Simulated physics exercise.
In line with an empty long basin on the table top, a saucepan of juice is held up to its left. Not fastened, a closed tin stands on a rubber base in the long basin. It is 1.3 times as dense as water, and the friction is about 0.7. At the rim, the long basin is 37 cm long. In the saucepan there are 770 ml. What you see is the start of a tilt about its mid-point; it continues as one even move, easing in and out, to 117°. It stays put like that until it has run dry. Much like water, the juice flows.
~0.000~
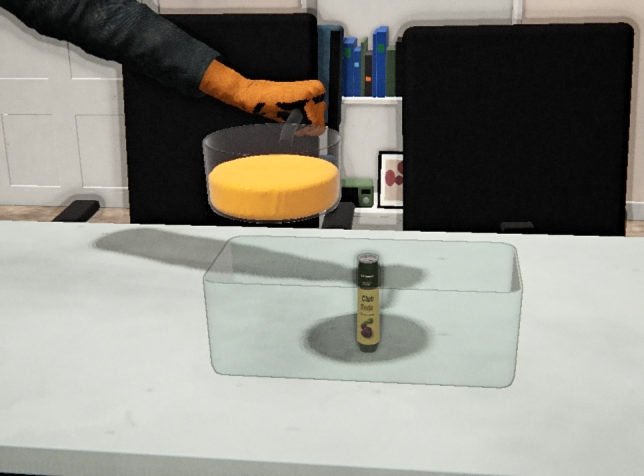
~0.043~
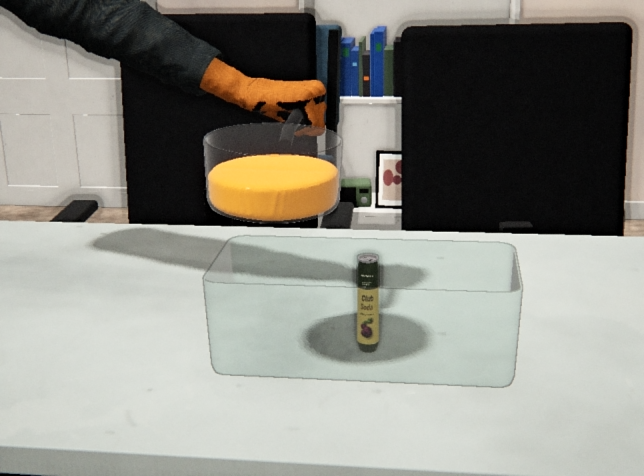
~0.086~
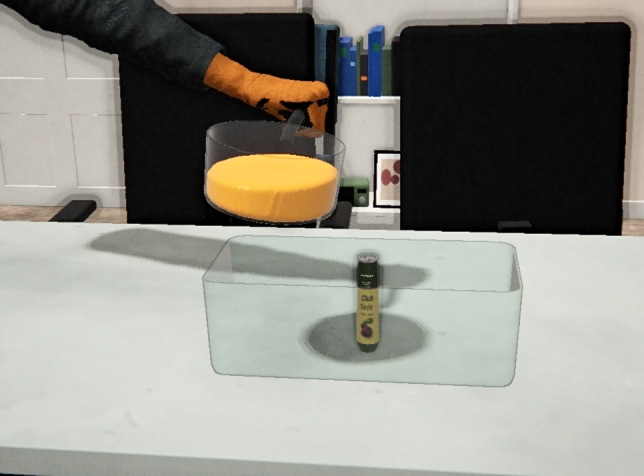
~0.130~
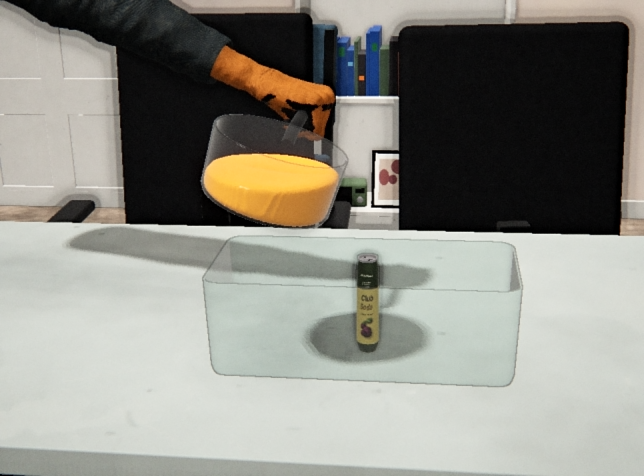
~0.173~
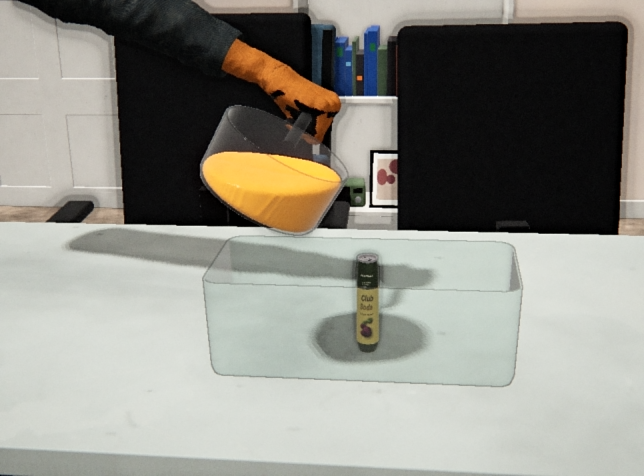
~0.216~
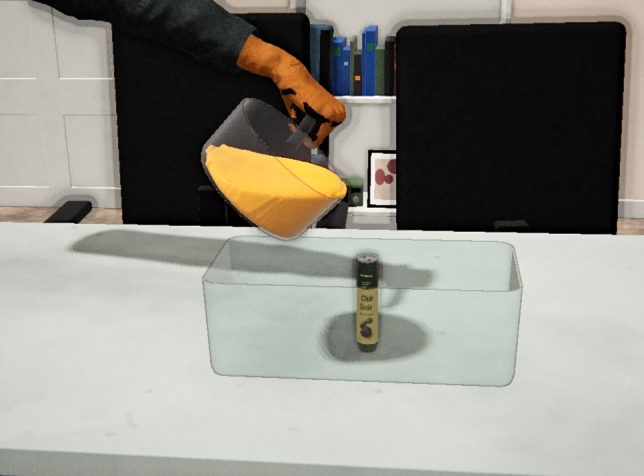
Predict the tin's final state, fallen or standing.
I predict it is fallen.
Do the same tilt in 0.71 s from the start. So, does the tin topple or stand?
Tips over.
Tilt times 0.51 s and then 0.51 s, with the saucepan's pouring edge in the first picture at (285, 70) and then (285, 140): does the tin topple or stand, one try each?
The tin stays vertical the first time and stays vertical the second time.
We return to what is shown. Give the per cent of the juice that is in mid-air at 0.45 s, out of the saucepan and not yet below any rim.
Roughly 24 percent.
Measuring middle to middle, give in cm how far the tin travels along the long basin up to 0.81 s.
Near 6 cm.
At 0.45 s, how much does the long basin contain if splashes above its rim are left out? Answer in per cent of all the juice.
I reckon close to 62 percent of it.
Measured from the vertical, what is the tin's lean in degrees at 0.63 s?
Lean: Around 10° from upright.
By 0.45 s the tilt is 114° and 14 per cent is still to pour; the tin stands where it began.
By 0.63 s the tilt is 117° and 2 per cent is still to pour; the tin leans 10°.
By 0.81 s the tilt is 117° and 0 per cent is still to pour; the tin leans 49°.
By 1.01 s the tilt is 117° and 0 per cent is still to pour; the tin lies on its side.
At rest the tin lies on its side.
